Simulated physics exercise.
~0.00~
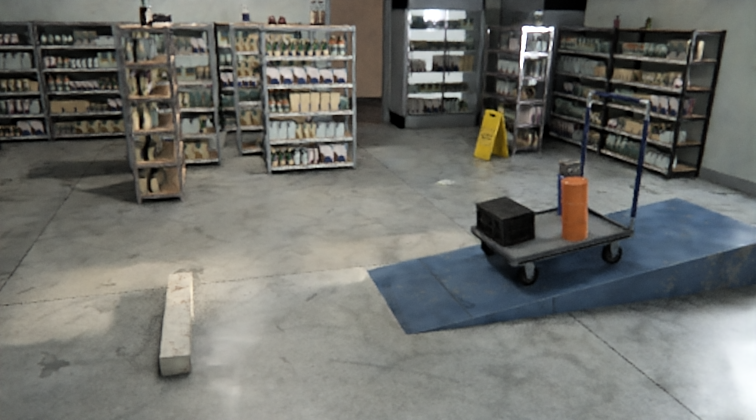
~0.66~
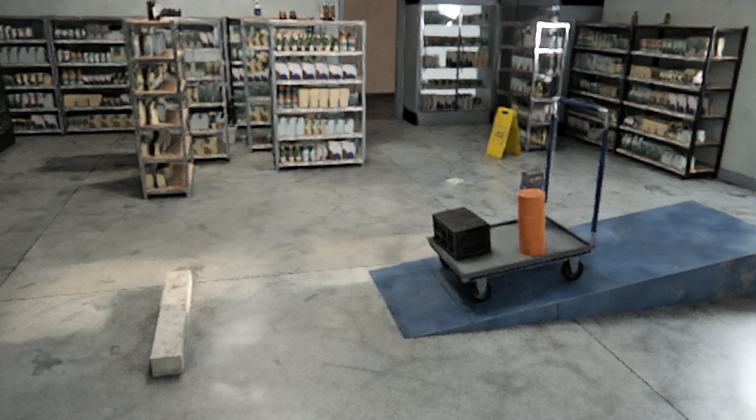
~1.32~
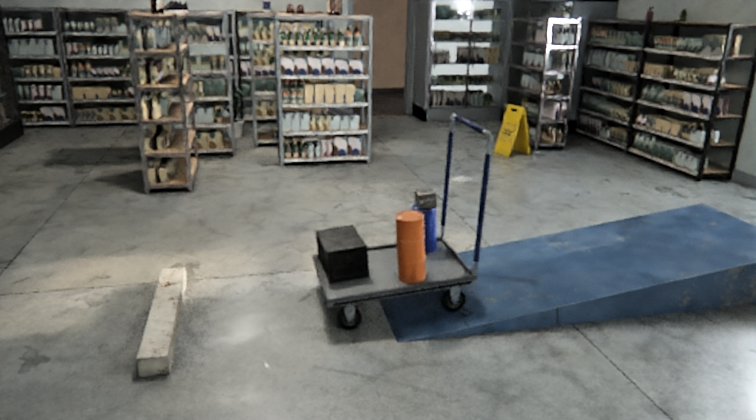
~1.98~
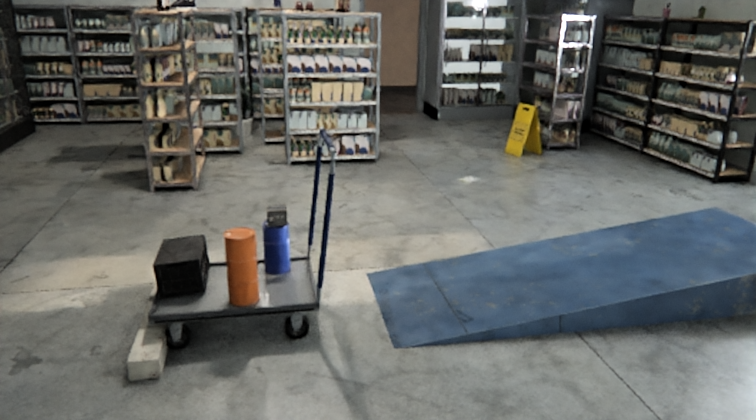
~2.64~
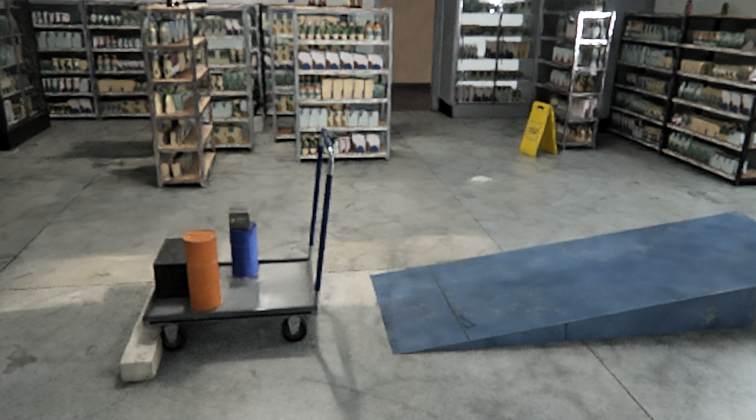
Trolley carrying a black crate and orange and blue canisters rolling left down a blue ramp, stopping at a kerb, canisters sliding but upright.
